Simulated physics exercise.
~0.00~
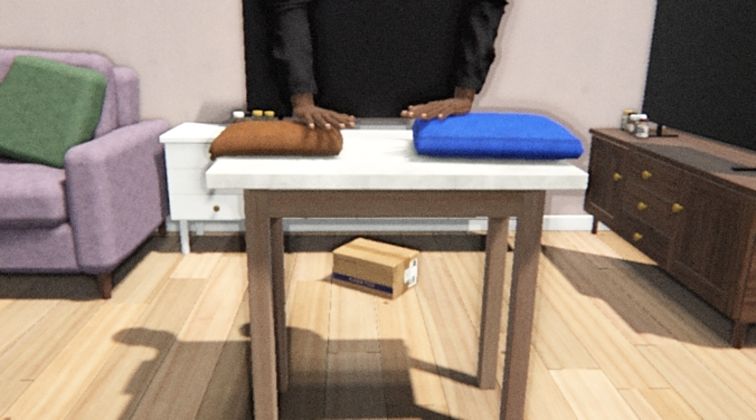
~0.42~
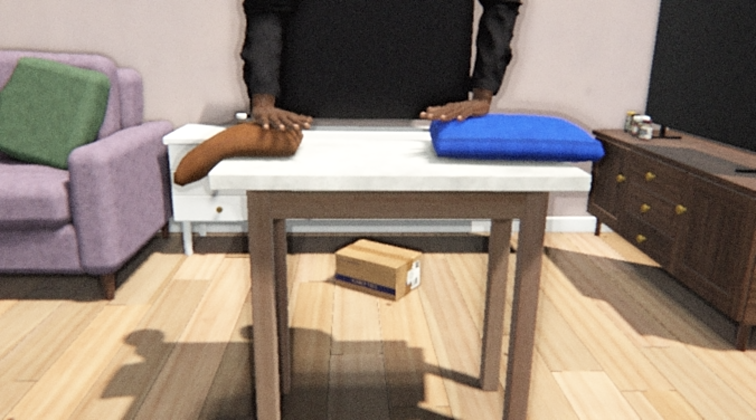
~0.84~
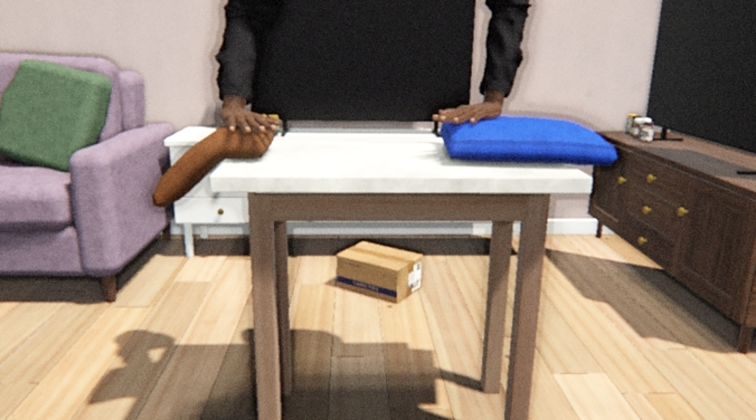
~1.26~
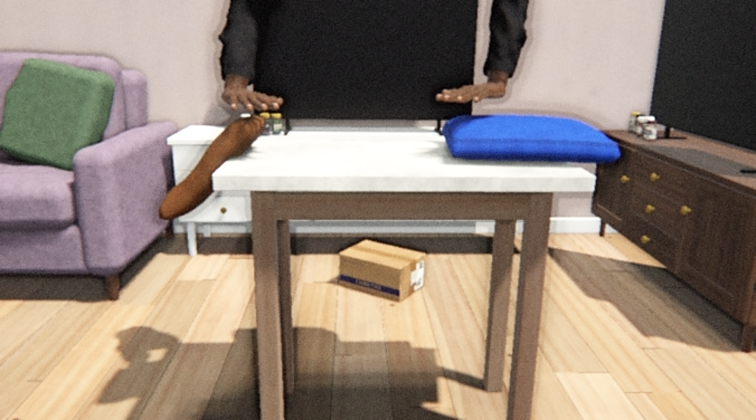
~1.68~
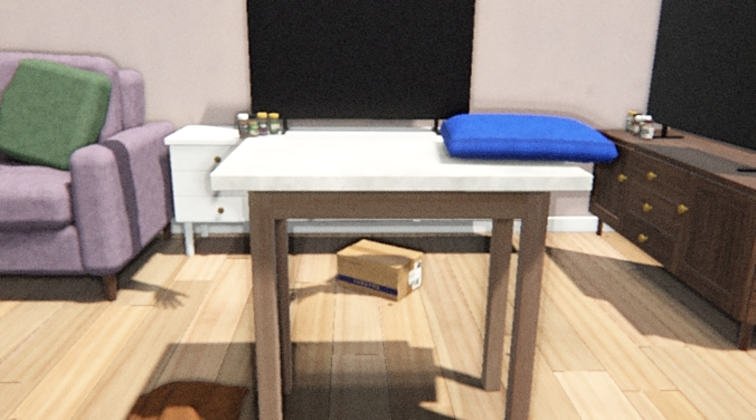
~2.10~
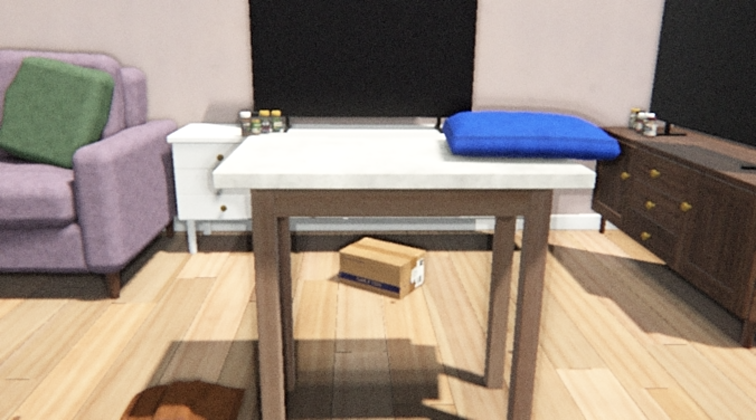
A brown sack and a blue cushion lie on a pale-topped side table in a living room, seen from the front by a slightly swaying camera, with a purple sofa at left, a dark wooden cabinet at right and a cardboard box on the floor behind. Two hands push them apart, the sack to the left and the cushion to the right. The sack bends and droops over the left edge as the hands lift and draw back. It then slips off and drops to the floor at lower left, where it stays, while the blue cushion rests still on the table's right side.
